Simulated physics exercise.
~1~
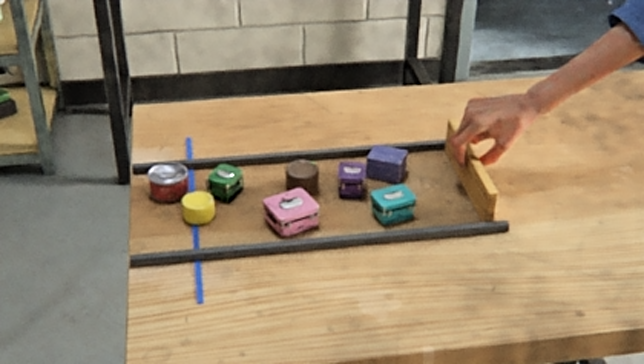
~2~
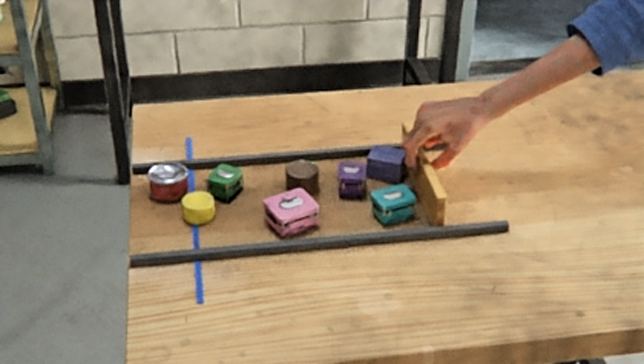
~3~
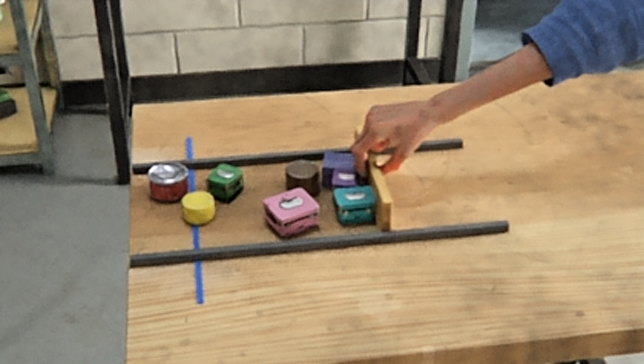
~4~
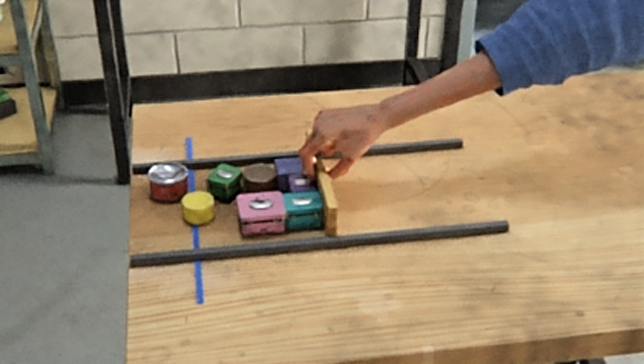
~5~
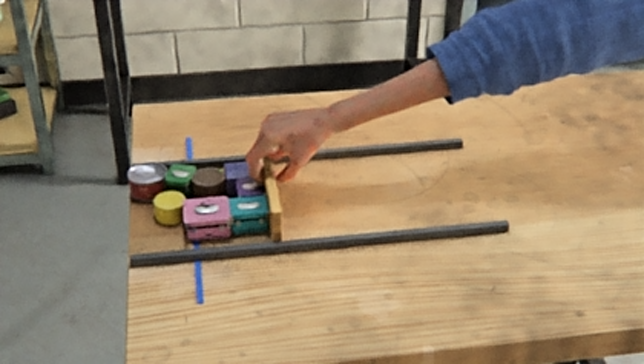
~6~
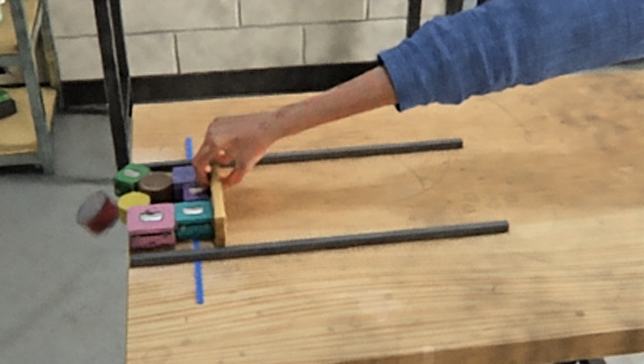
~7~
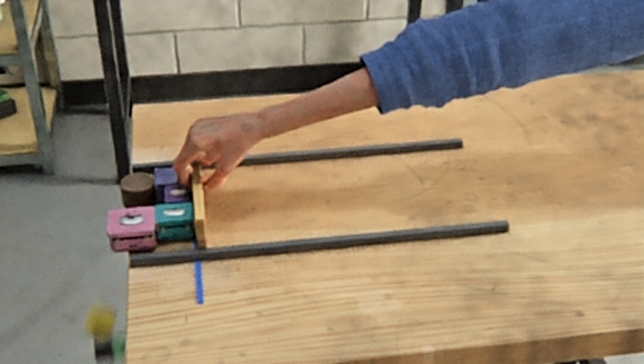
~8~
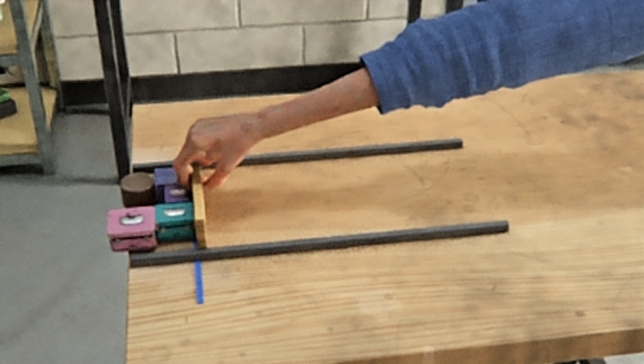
A hand slid a wooden board left between two dark rails, bunching up a scatter of small tins and boxes until the red tin, yellow one and green box dropped off the table's edge, then stopped with the pink box jutting over it.
